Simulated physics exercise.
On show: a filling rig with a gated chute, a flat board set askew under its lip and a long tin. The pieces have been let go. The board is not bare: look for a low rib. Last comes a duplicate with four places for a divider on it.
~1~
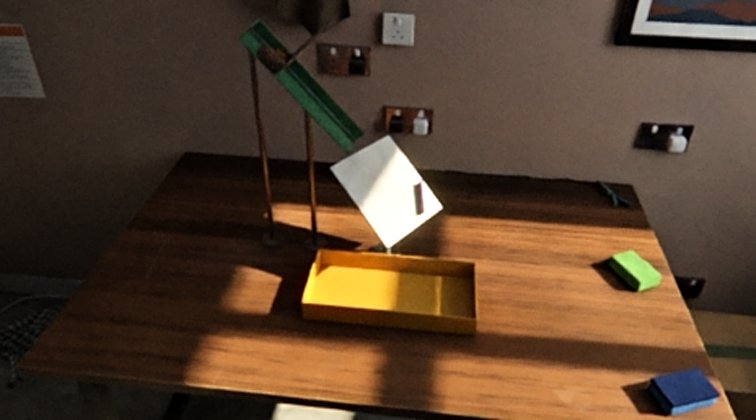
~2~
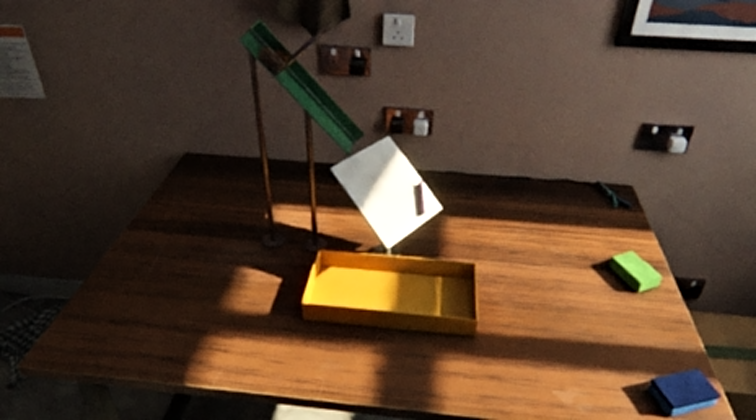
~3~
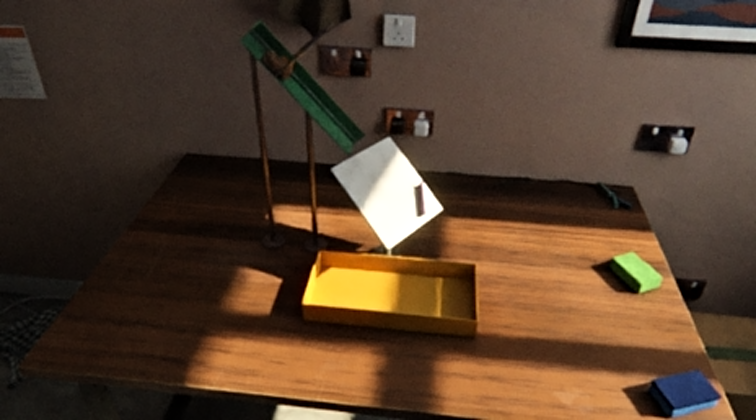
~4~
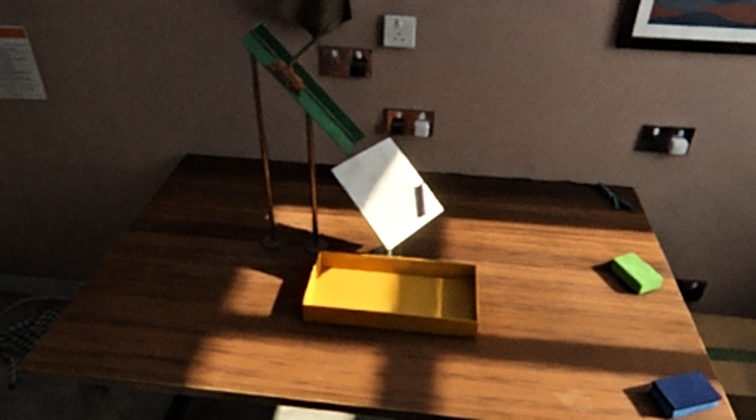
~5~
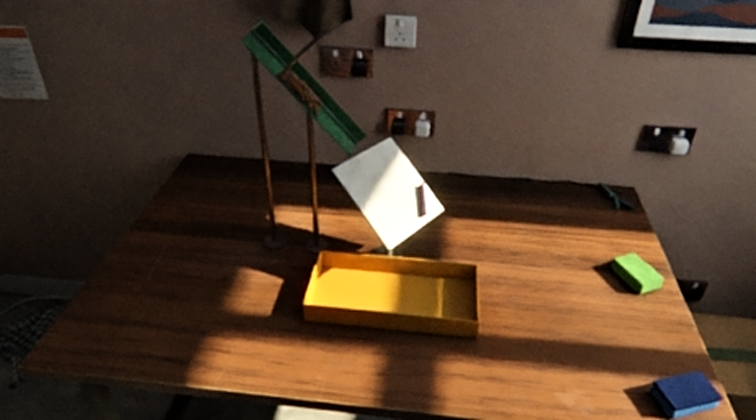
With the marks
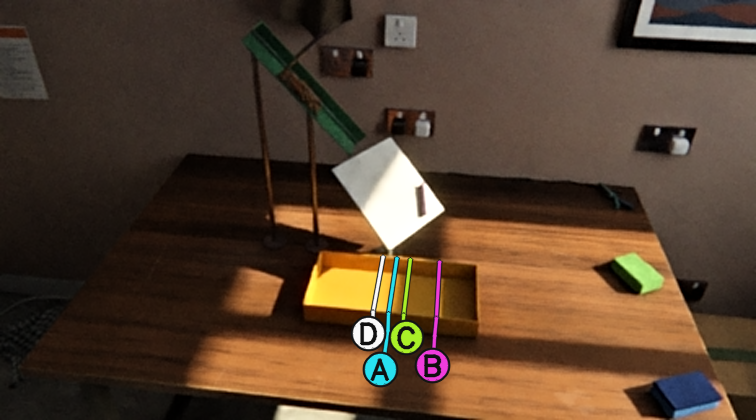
Small brown pieces start bunched near the top of a steep green chute, then slide down it to the right, spreading out as they go. By the end they are around the middle of the chute, while the tilted white board and the empty yellow tin below stay still on the wooden table.
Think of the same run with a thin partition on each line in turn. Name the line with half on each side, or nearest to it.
The answer is line B.
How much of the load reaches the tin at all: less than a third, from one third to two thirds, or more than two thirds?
About that: More than two thirds.
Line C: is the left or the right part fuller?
More lands on the right.
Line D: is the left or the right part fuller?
Right.
On the marked copy, line A crosses the front rim at (388, 312); line B crosses the front rim at (436, 317); line C crosses the front rim at (403, 314); line D crosses the front rim at (373, 311).
With A, of what is caught, none on the left of the divider, all on the right.
With B, of what is caught, about two thirds on the left of the divider, about a third on the right.
With C, of what is caught, a stray few on the left of the divider, nearly all on the right.
With D, of what is caught, none on the left of the divider, all on the right.
